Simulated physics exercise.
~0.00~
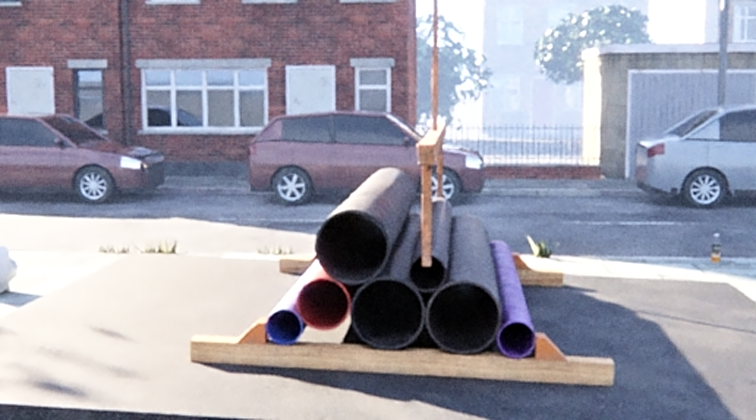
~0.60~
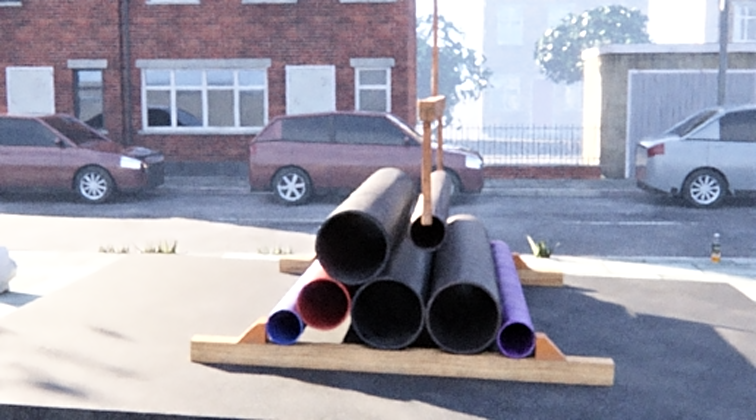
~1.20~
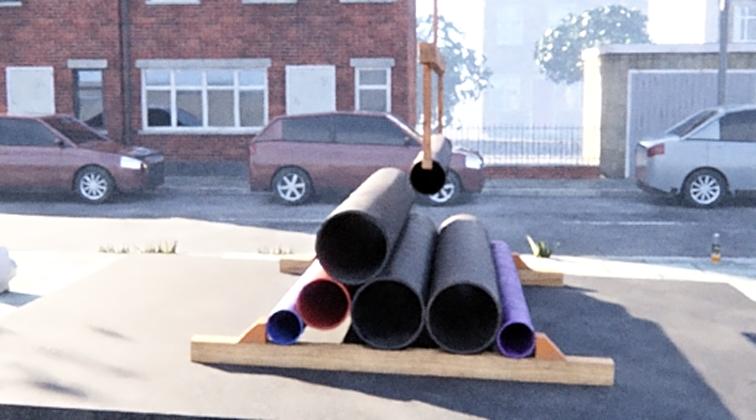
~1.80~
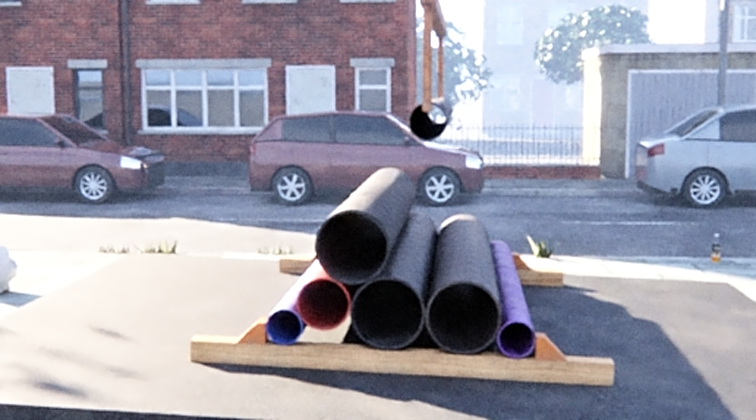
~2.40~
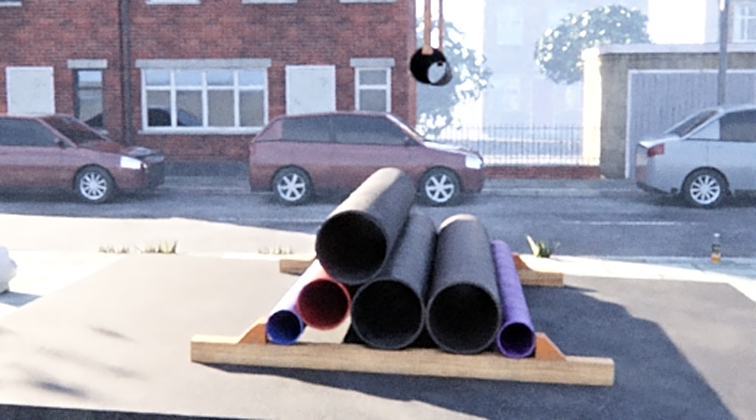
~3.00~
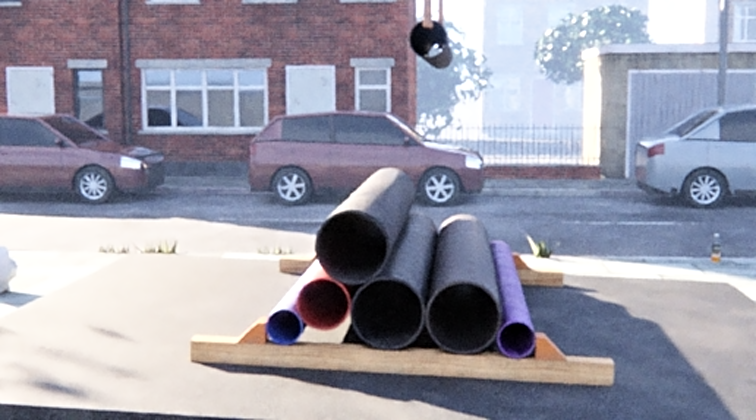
A small black pipe hanging from a hook rises out of a chocked stack of pipes on asphalt, climbing steadily toward the top of the view and turning slightly, while the larger black pipes and the red, blue and purple ones all stay in place.
